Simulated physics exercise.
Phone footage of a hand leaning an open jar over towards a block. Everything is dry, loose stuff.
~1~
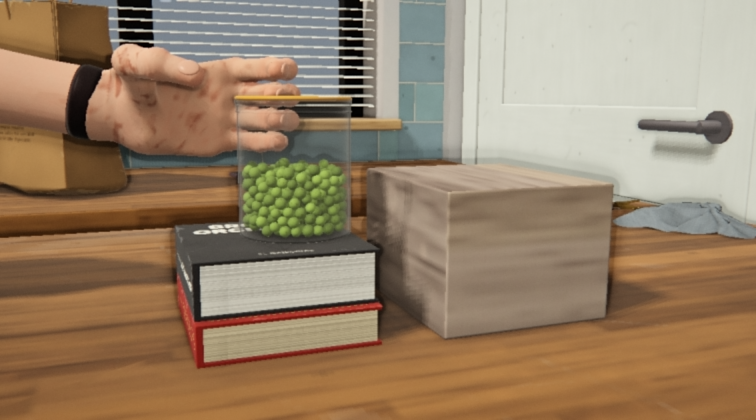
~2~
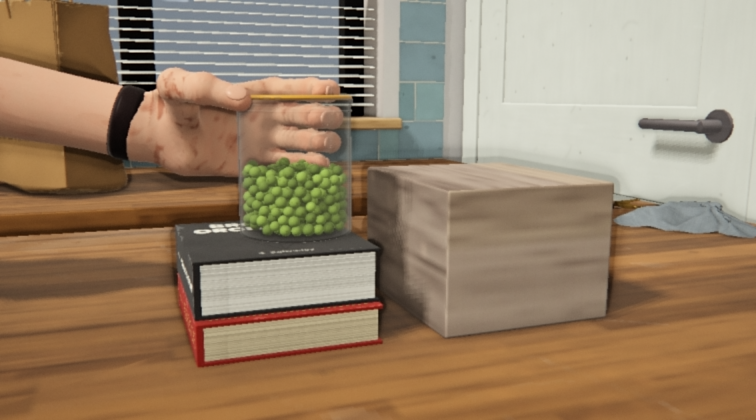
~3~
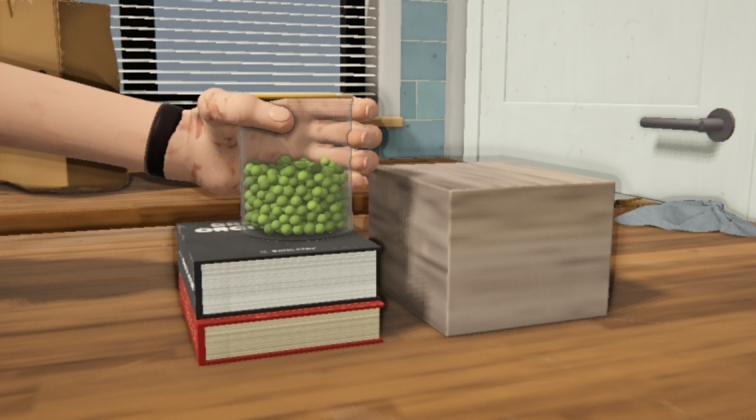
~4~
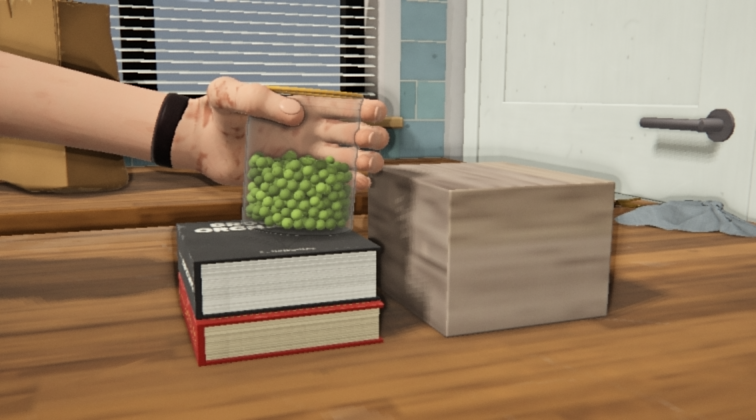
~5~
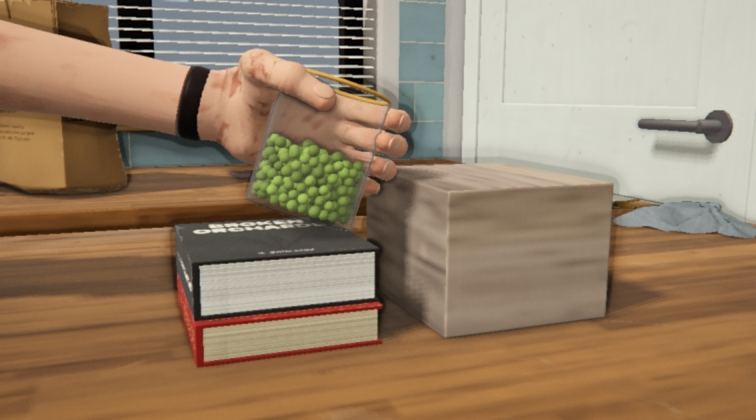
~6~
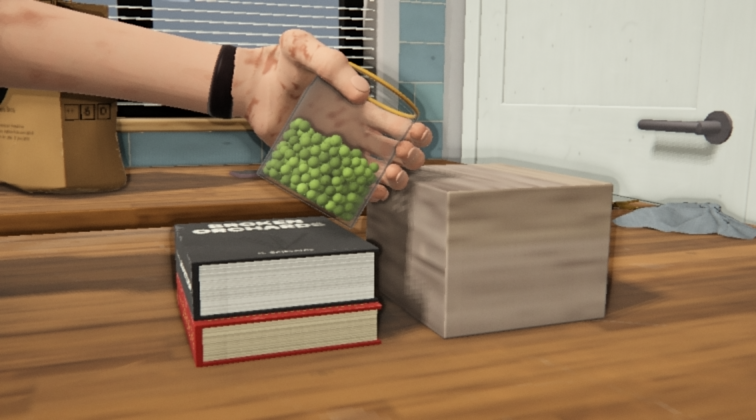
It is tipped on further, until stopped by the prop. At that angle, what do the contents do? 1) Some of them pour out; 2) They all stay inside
2, they all stay inside.
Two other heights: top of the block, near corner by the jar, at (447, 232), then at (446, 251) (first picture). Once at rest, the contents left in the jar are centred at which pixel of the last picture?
I'd put it close to (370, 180) first and close to (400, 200) after that.
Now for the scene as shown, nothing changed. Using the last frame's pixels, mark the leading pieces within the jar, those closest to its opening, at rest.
Near (375, 157).
Then, 0.13 s after the last picture, the jar leans 39°; everything is still inside.
Then, 0.30 s after the last picture, the jar leans 46°; everything is still inside.
Then, 0.48 s after the last picture, the jar rests on the block at 47°; everything is still inside.
At rest, the jar rests on the block at 47°; everything is still inside.
